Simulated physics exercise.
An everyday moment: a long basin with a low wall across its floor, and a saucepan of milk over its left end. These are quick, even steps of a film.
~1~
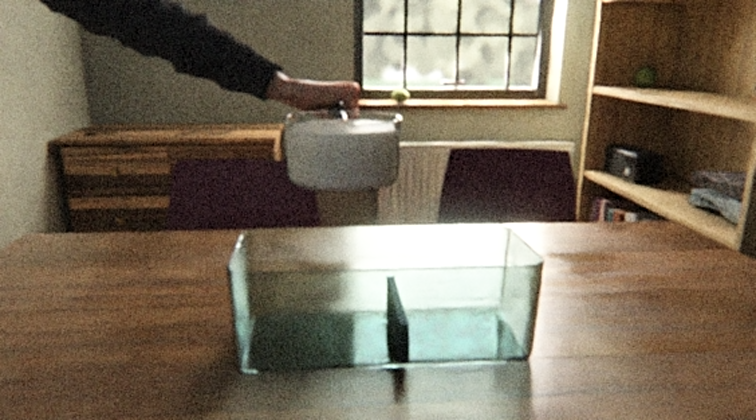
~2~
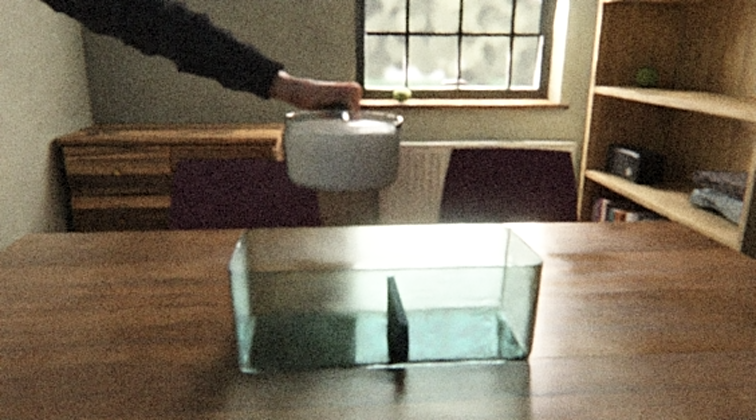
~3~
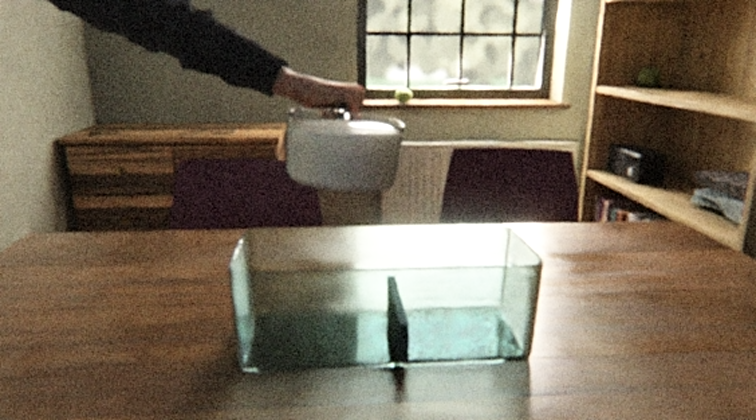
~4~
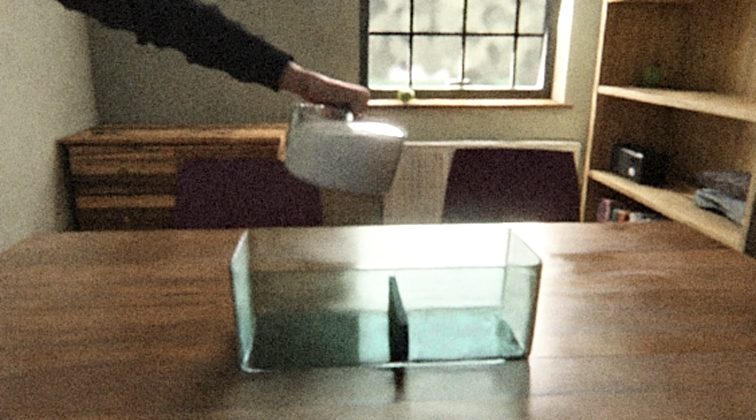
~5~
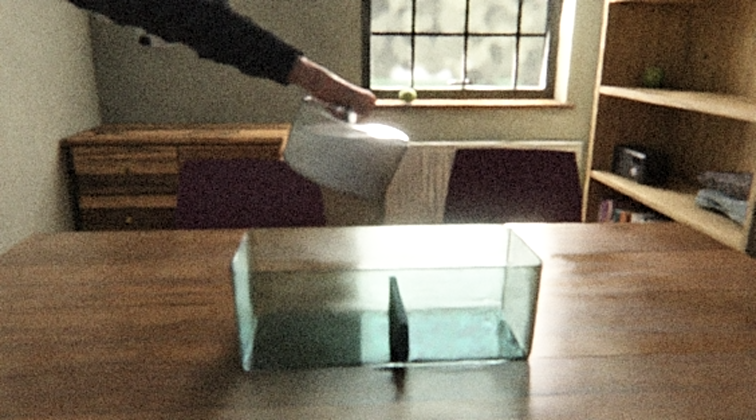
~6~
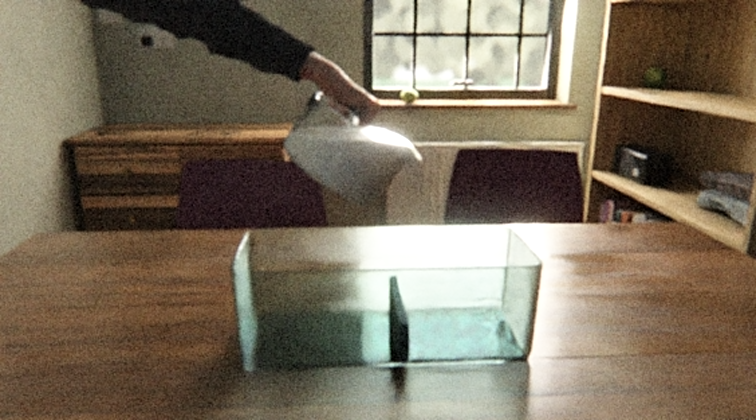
A hand held a saucepan of milk above a long glass basin with a low wall across its floor, then tilted it further and further to the right until milk began slipping over its edge.
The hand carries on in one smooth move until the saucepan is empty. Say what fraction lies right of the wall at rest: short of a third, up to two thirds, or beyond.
In the end over two thirds is right of the wall.
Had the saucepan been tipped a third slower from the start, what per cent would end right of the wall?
Roughly 90 in a hundred.
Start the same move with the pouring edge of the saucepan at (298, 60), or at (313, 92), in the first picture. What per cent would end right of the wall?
Near 5 % and 10 %.
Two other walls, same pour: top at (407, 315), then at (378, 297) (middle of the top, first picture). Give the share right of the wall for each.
Near 65 % and 95 %.
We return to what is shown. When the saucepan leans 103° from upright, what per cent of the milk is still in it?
Roughly 20 in a hundred.
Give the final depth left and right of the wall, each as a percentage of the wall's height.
Left: 10 %. Right: 60 %.
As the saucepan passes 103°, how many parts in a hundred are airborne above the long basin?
Some 30 per cent.
A moment on, the tilt is 103° and 19 per cent is still to pour, 0 is left of the wall and 49 right of it.
Next, the tilt is 121° and 1 per cent is still to pour, 12 is left of the wall and 83 right of it.
Then the tilt is 121° and 0 per cent is still to pour, 16 is left of the wall and 83 right of it.
Later the tilt is 121° and 0 per cent is still to pour, 16 is left of the wall and 83 right of it.
In the end 16 per cent lies left of the wall, 83 right of it and 1 outside.
